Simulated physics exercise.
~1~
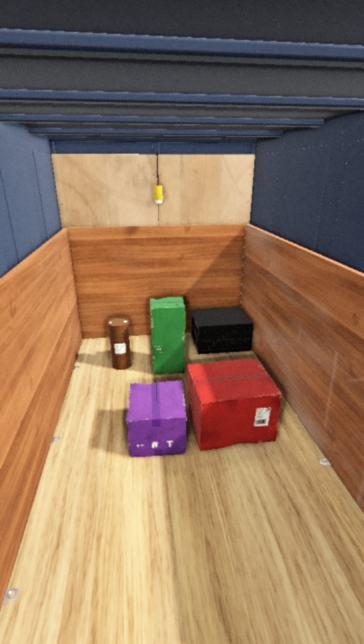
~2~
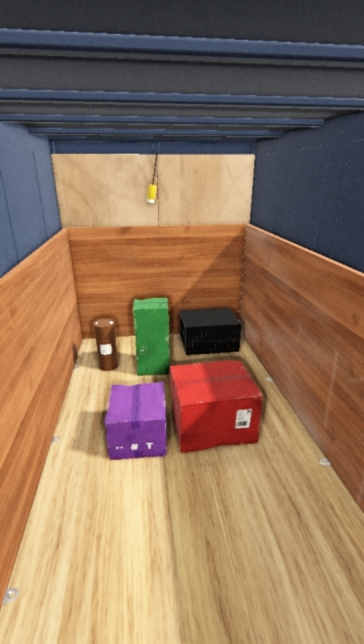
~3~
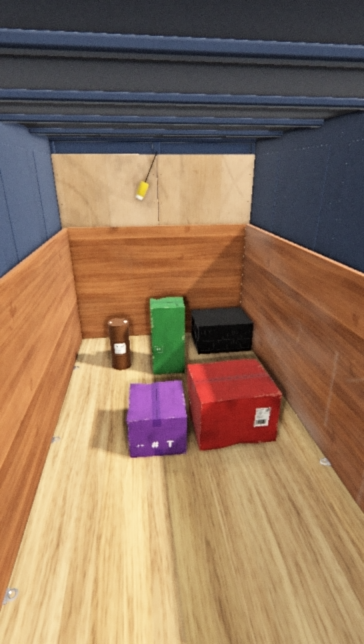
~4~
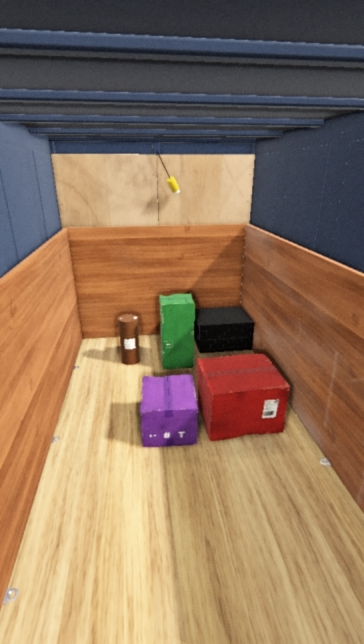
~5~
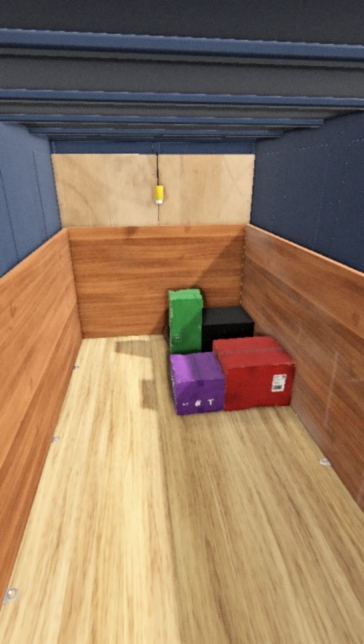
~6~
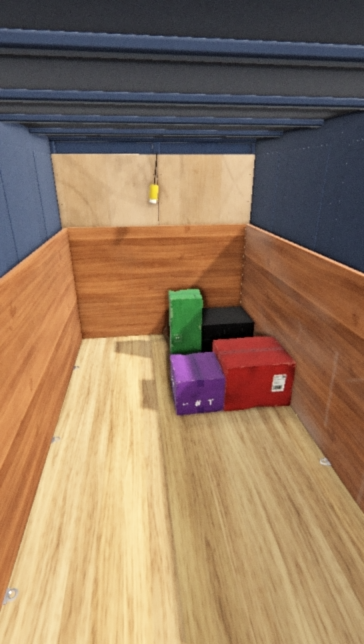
At the start, a purple box, a red box, an upright green box, a brown canister and a black chest stand loose in a wood-lined load bay, beneath a small yellow object hanging on a cord. The load shifts slightly left, then slides back right as the hanging object swings. Next, the boxes and canister move further right, and the purple and red boxes also slide towards the bulkhead. They end up bunched on the right around the black chest, the green box still upright and the canister no longer clearly visible. Finally, the load stays still while the yellow object sways slightly.
